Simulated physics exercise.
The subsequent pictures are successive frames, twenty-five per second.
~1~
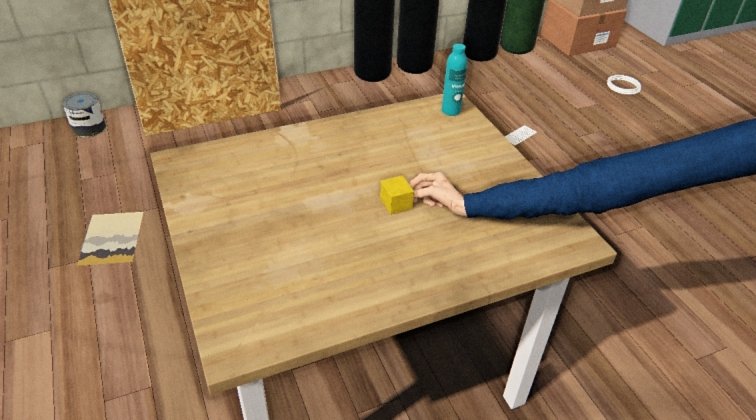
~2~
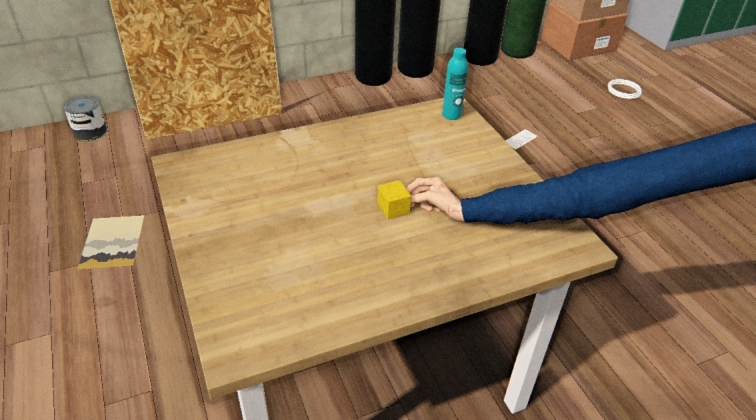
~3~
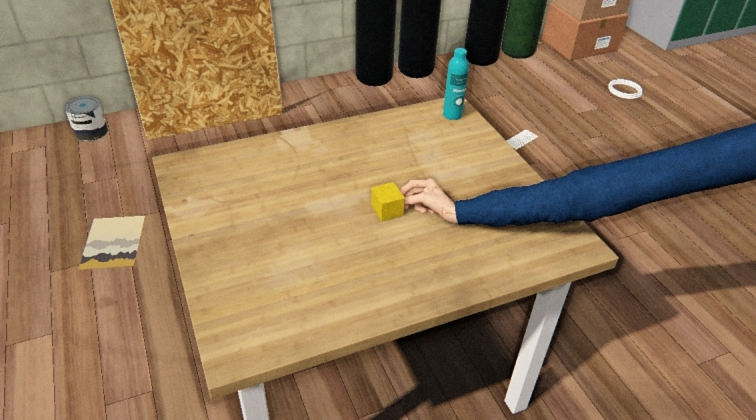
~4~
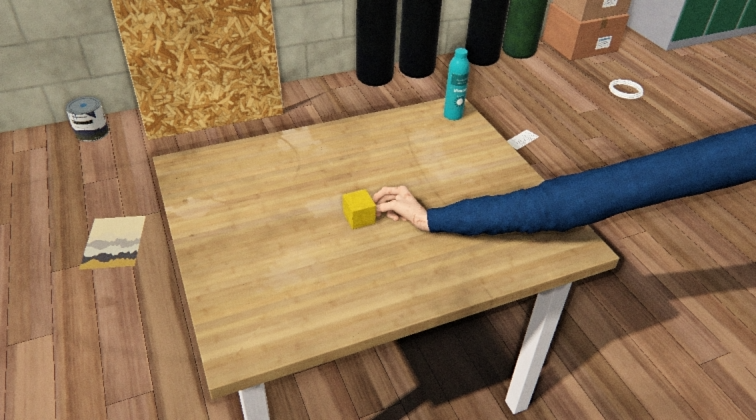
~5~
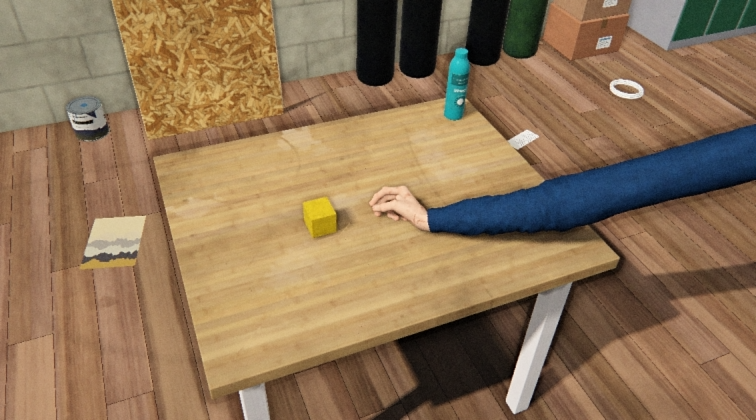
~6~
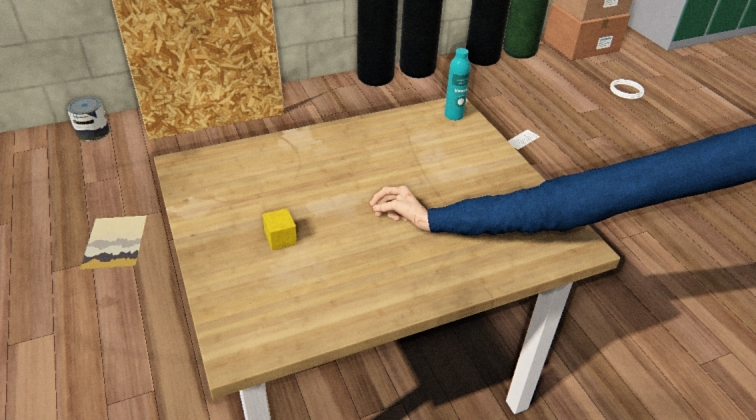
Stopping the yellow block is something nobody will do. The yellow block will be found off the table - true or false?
True.
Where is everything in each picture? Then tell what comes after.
Under the hand; yellow block (397, 195), in the first frame.
Under the hand; yellow block (394, 200), in the second frame.
Under the hand; yellow block (387, 202), in the third frame.
Yellow block (359, 209), in the fourth frame.
Yellow block (320, 217) slid about its own width, in the fifth frame.
Yellow block (280, 229) slid well along, in the sixth frame.
Then, 0.20 s after the last picture, yellow block now off the table.
Then, 0.50 s after the last picture, things are still on the move.
By the end, off the table, yellow block.
